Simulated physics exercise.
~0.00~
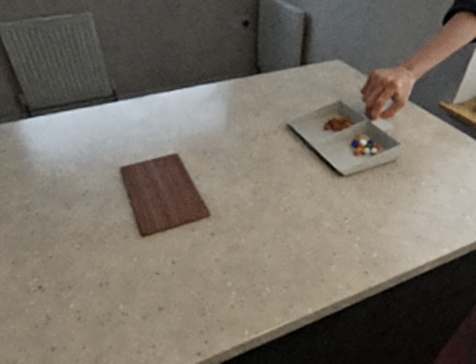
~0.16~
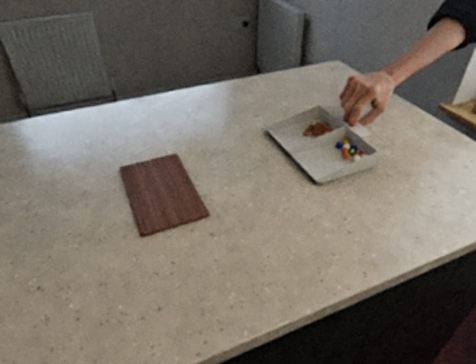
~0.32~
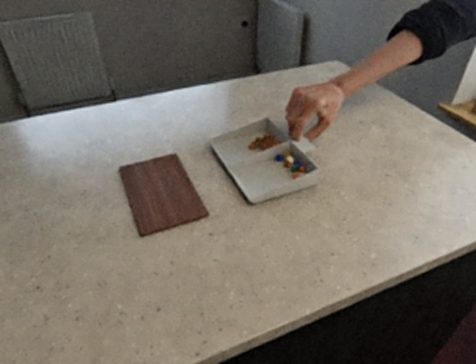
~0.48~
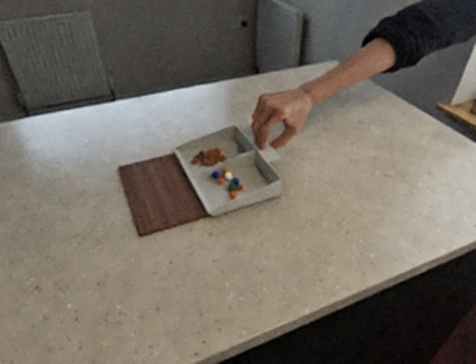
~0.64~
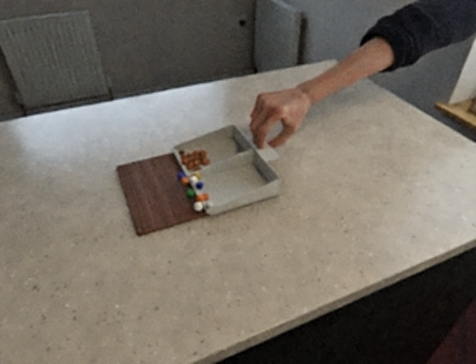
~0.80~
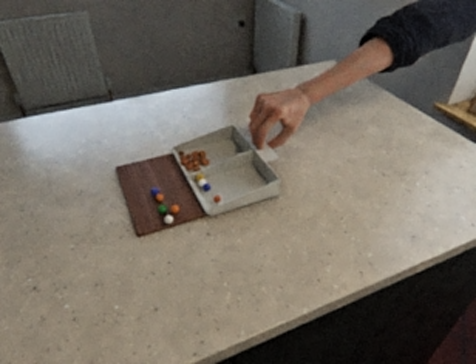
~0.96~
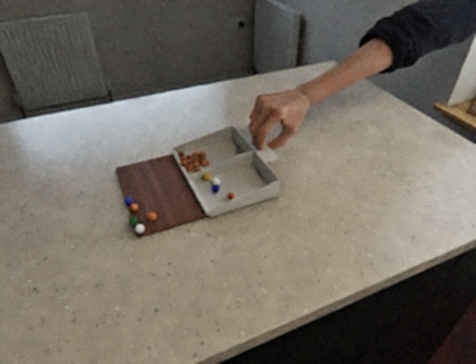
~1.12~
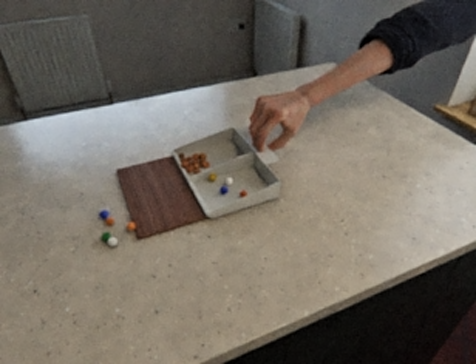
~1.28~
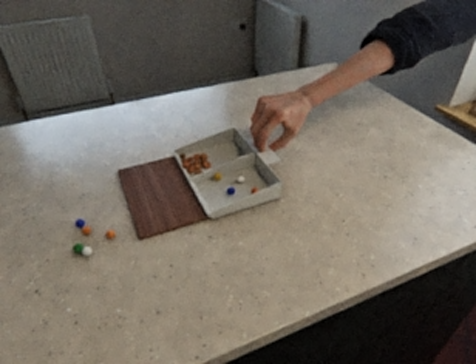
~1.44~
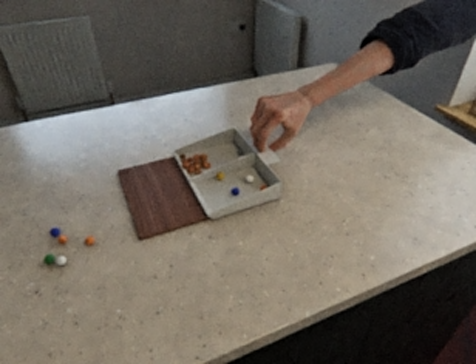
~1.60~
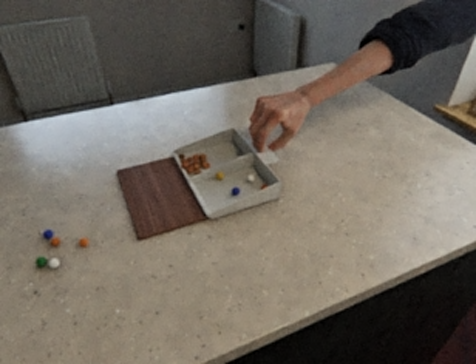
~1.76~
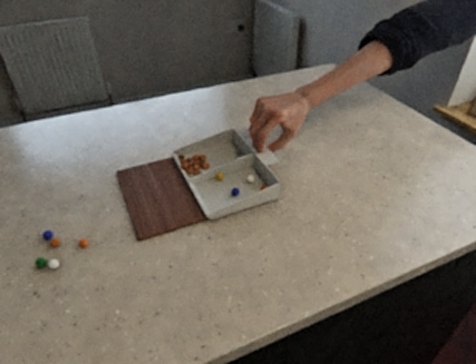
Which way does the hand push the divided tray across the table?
The hand pushes the tray to the left, towards the flat brown board.
A hand slid a divided tray left across the table until it stopped at a flat brown board. Some colourful beads from the front section rolled over the rim and across the board onto the table, while the orange-brown bits behind stayed inside.
